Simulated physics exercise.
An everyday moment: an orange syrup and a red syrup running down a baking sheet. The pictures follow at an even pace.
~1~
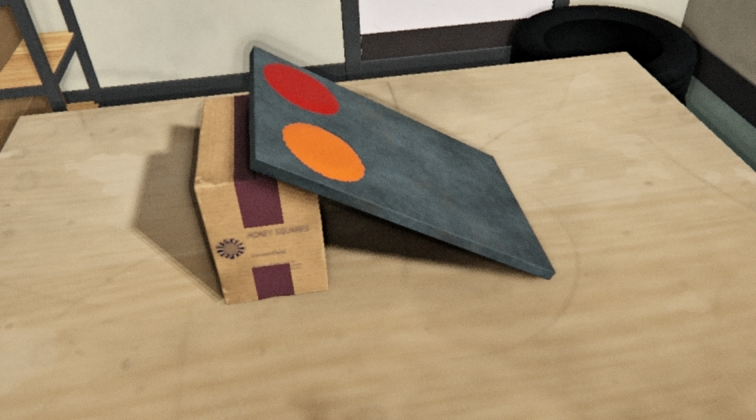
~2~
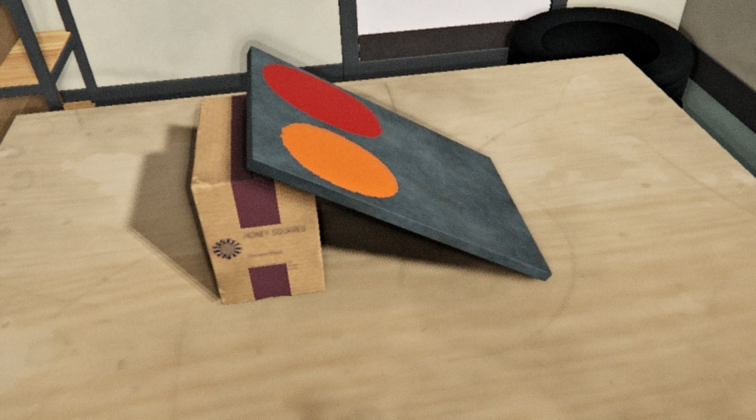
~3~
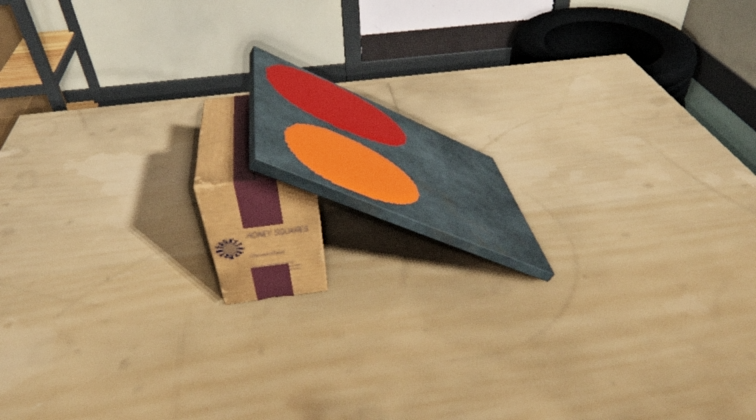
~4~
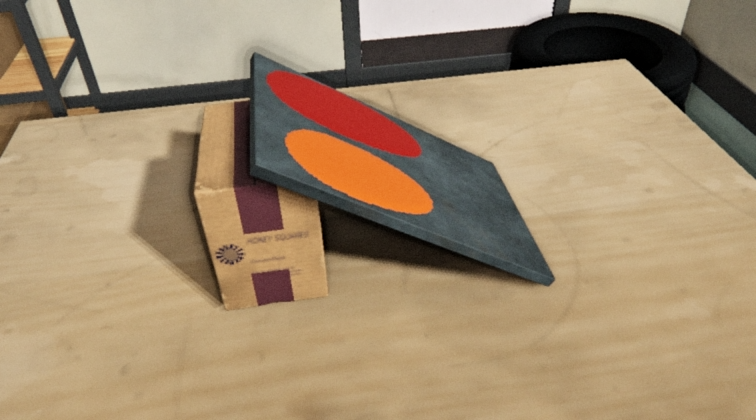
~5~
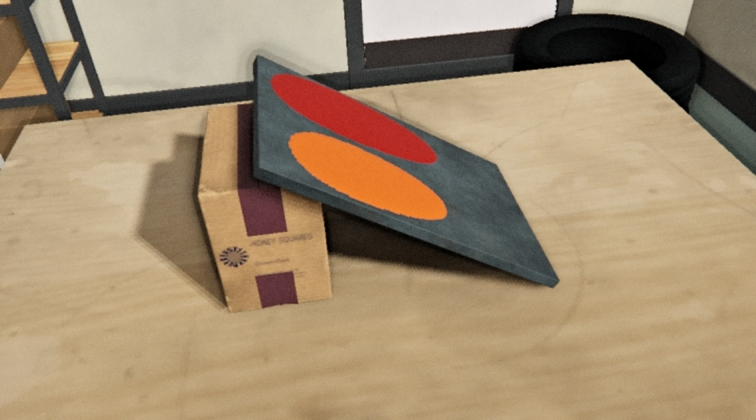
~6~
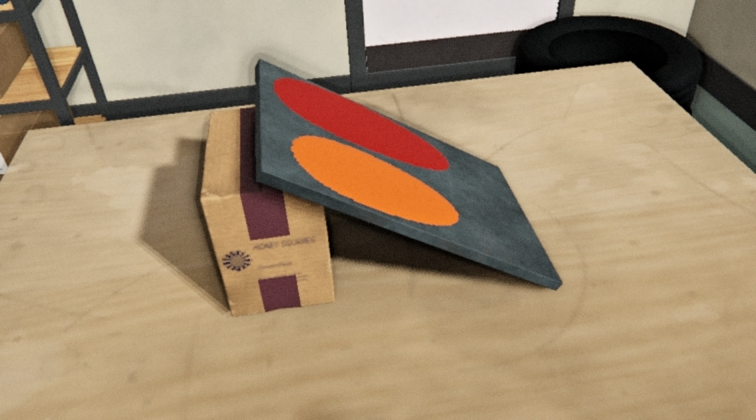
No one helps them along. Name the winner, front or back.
The back one gets there first.
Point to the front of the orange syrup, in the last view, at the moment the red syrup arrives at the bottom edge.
Close to (512, 234).
Soon after, the orange syrup is three quarters of the way down; the red syrup is three quarters of the way down.
Later, the orange syrup is three quarters of the way down; the red syrup is close to the edge.
In the end, the orange syrup is close to the edge; the red syrup is at the low edge.
